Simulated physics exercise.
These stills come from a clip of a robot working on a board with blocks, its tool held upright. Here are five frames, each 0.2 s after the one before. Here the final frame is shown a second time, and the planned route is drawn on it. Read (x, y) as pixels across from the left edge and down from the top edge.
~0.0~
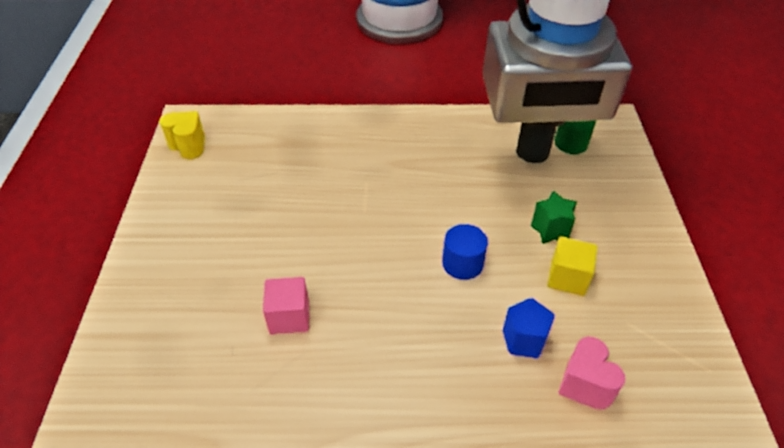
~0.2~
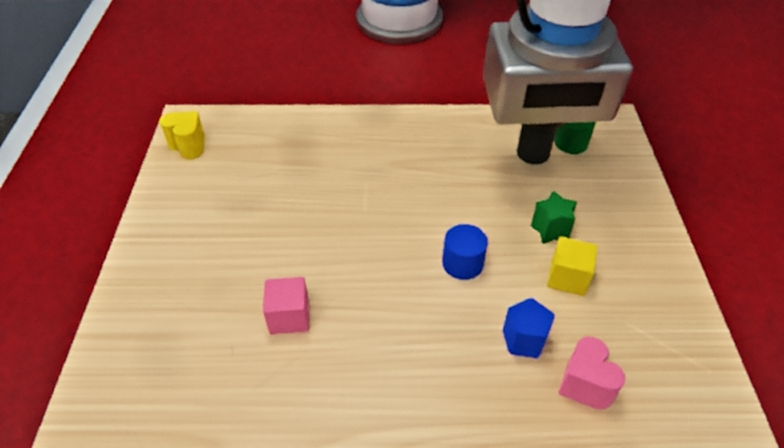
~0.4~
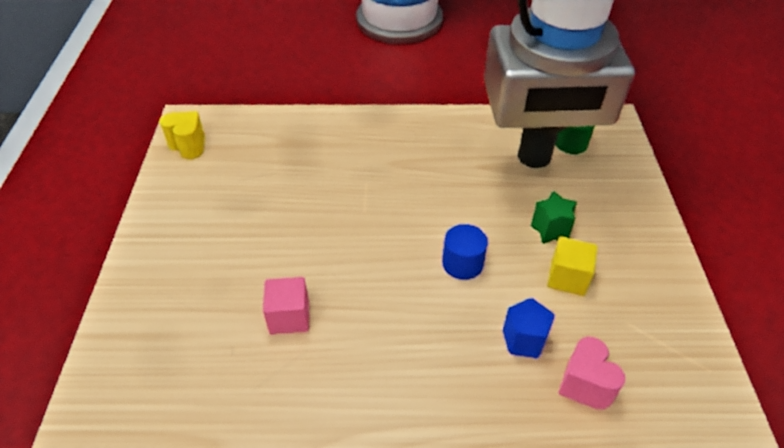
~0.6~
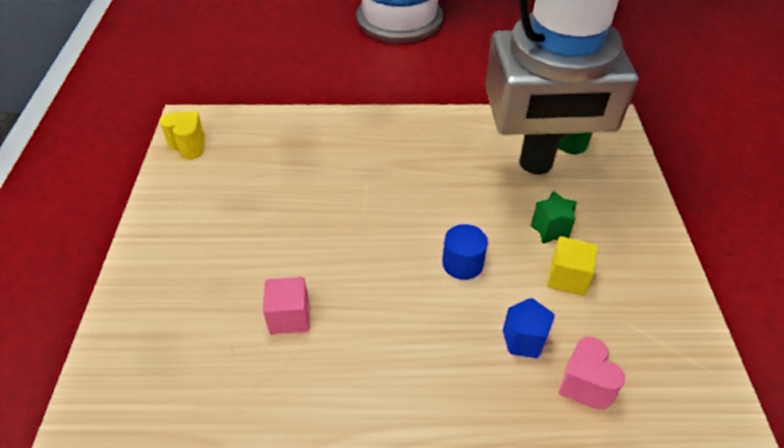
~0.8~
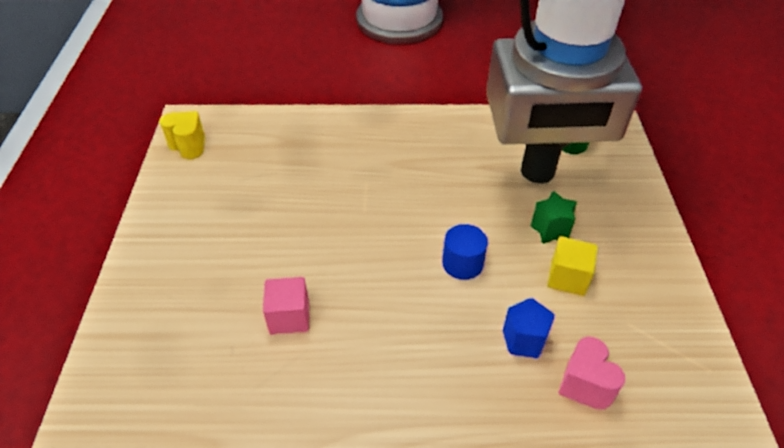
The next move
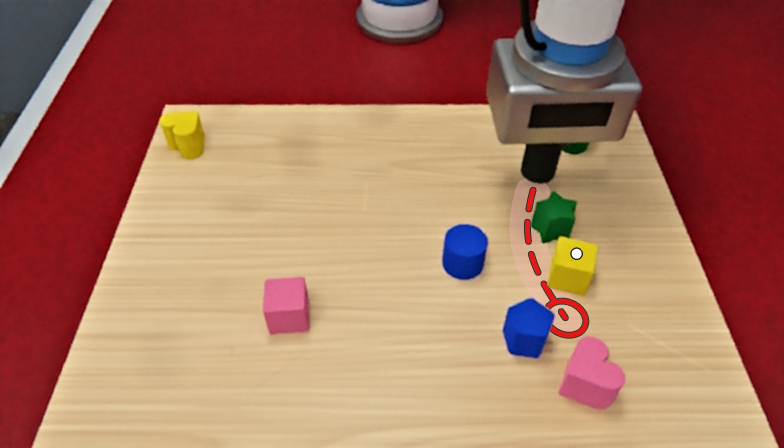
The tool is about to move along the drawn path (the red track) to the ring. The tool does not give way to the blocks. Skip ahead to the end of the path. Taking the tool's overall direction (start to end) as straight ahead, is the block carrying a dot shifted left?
Yes.
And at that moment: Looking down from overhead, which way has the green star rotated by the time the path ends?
Looking down on the board, it turns counter-clockwise.
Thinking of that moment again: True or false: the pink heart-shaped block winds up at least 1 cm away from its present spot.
False - the claim does not hold.
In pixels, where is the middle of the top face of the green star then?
At roughly (572, 226).
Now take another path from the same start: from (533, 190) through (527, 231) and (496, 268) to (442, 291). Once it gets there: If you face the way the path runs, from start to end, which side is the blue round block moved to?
It shifts rightward.
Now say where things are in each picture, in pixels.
In the first picture, tool tip (533, 152); block tops, blue five-sided block (532, 317); green star (559, 206); yellow square (577, 254); pink heart-shaped block (596, 363).
In the second picture, tool (533, 154); blocks unchanged.
In the third picture, tool (534, 157); blocks unchanged.
In the fourth picture, tool (536, 163); blocks unchanged.
In the fifth picture, tool (538, 172); blue five-sided block (532, 317); green star (559, 206); yellow square (577, 254); pink heart-shaped block (596, 363).
Path on the board, from (533, 190) over (527, 228) and (537, 271) to (565, 318); the dot is on the yellow square.
The first path, step by step. One third of the way, tool (532, 211); green star (566, 217), turned 20° anticlockwise.
Two thirds of the way, tool (543, 254); green star (572, 226), turned 65° anticlockwise; yellow square (584, 260).
At the end, tool (572, 301); blue five-sided block in place; green star (572, 226), turned 65° anticlockwise; yellow square (601, 272), turned 40° anticlockwise; pink heart-shaped block in place.
